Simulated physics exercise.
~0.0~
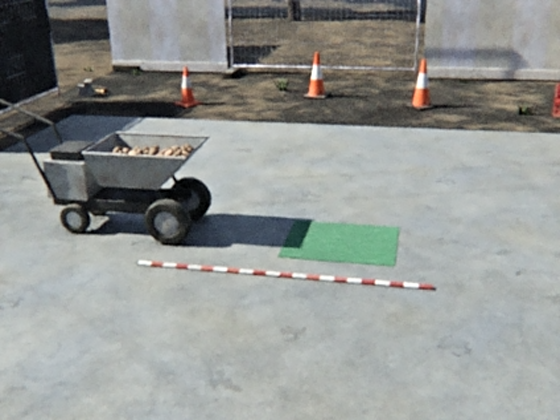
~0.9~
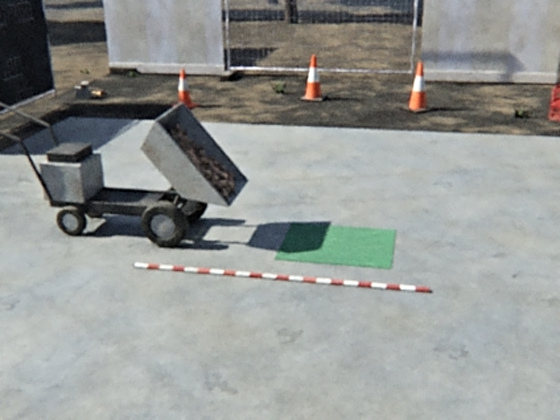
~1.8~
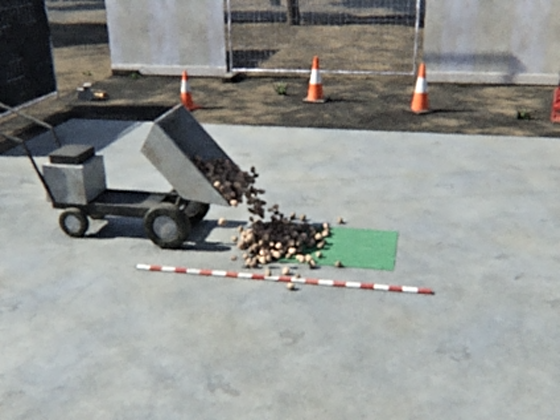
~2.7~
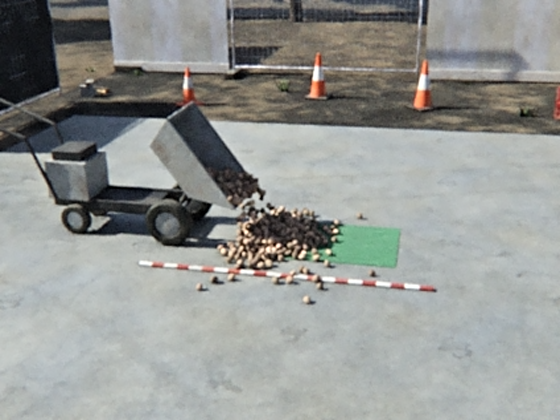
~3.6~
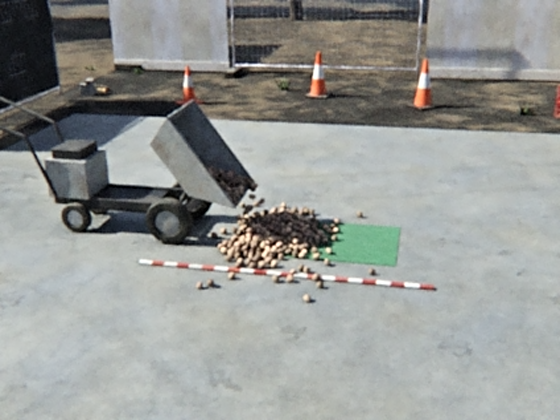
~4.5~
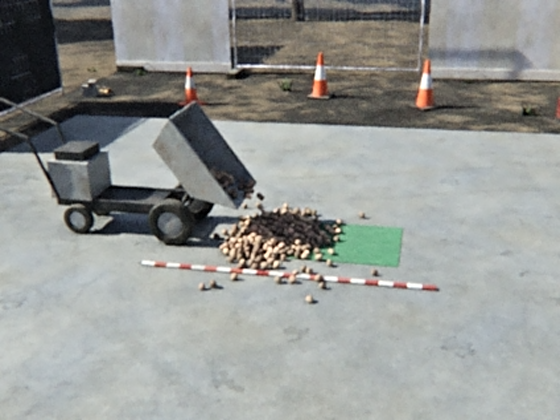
Motor barrow tipping its skip forward and spilling rounded cobbles into a heap, mostly short of a green sheet, some remaining inside.
